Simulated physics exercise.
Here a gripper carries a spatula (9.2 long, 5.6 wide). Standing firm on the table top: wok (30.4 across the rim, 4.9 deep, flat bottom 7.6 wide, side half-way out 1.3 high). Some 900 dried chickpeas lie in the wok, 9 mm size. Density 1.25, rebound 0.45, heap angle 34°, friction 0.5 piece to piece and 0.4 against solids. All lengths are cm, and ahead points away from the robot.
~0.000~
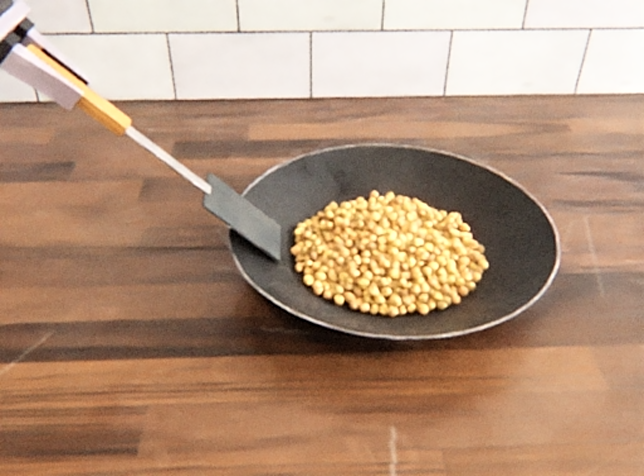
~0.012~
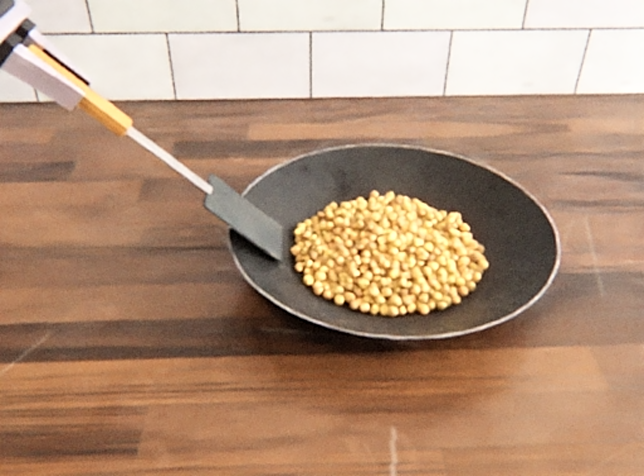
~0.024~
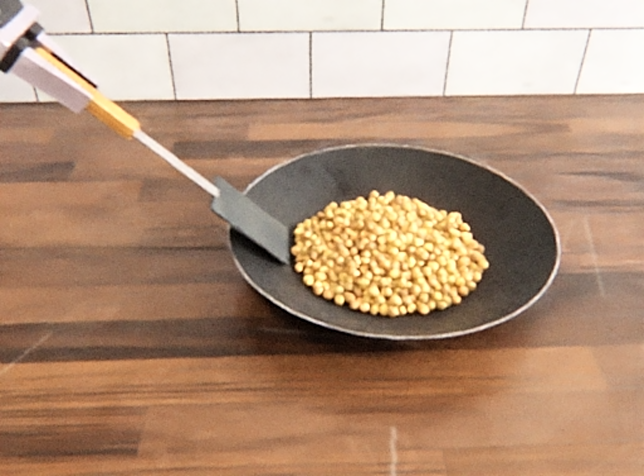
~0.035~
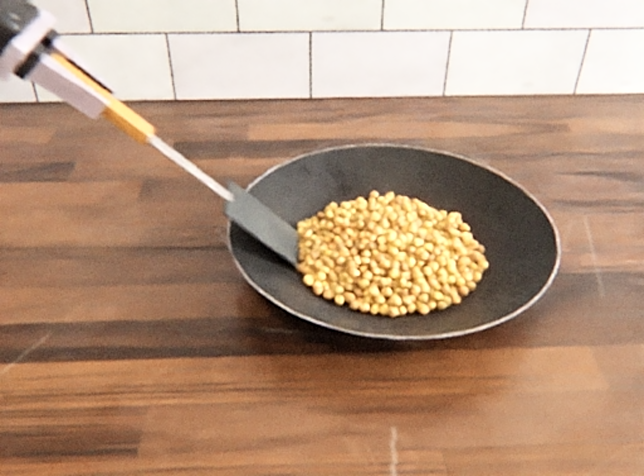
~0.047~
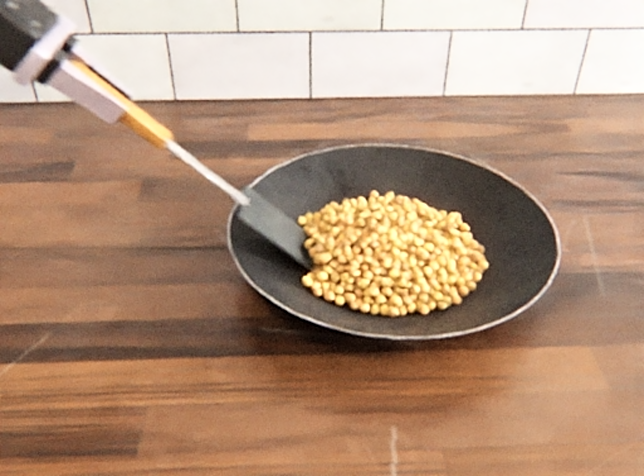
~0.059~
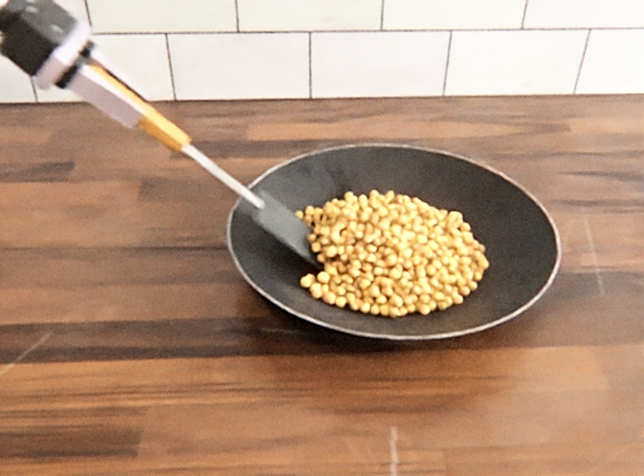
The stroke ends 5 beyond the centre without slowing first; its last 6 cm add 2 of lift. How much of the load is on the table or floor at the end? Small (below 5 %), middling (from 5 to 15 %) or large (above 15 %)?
On the table or floor the share is middling, from 5 to 15 %.
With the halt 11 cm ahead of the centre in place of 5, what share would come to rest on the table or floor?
In that case some 30 per cent.
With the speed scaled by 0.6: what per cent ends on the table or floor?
About 0 per cent.
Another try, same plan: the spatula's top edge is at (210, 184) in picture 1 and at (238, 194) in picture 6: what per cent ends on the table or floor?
About 0 per cent.
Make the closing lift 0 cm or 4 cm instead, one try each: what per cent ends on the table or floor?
About 0 and 10 per cent.
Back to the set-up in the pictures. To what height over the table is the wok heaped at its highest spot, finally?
Roughly 6.0 cm.
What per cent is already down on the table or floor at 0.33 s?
Roughly 4 per cent.
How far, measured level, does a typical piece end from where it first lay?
Roughly 3 cm.
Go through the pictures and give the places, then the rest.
Spatula top edge at (205, 188), sloping 45°; upper third of the load around (389, 242), from x 295 to 485, top at y 195; 900 in the wok, in the first frame.
Spatula top edge at (206, 189), sloping 45°; upper third of the load around (389, 242), from x 295 to 485, top at y 195, in the second frame.
Spatula top edge at (213, 191), sloping 45°; upper third of the load around (389, 242), from x 295 to 485, top at y 195, in the third frame.
Spatula top edge at (226, 196), sloping 45°; upper third of the load around (389, 242), from x 300 to 485, top at y 195, in the fourth frame.
Spatula top edge at (242, 200), sloping 45°; upper third of the load around (385, 241), from x 300 to 485, top at y 195, in the fifth frame.
Spatula top edge at (257, 203), sloping 45°; upper third of the load around (384, 238), from x 300 to 485, top at y 195; 900 in the wok, in the sixth frame.
By 0.09 s, sloping 45°, highest piece 6 above the table; 900 in the wok.
By 0.12 s, sloping 45°, highest piece 7 above the table; 900 in the wok.
By 0.33 s, sloping 45°, highest piece 7 above the table; 842 in the wok, 30 on the table or floor, 28 on the blade or in flight.
By 1.38 s, sloping 45°, highest piece 6 above the table; 836 in the wok, 64 on the table or floor.
Final count, 836 in the wok, 64 on the table or floor. That is 7 % on the table or floor.
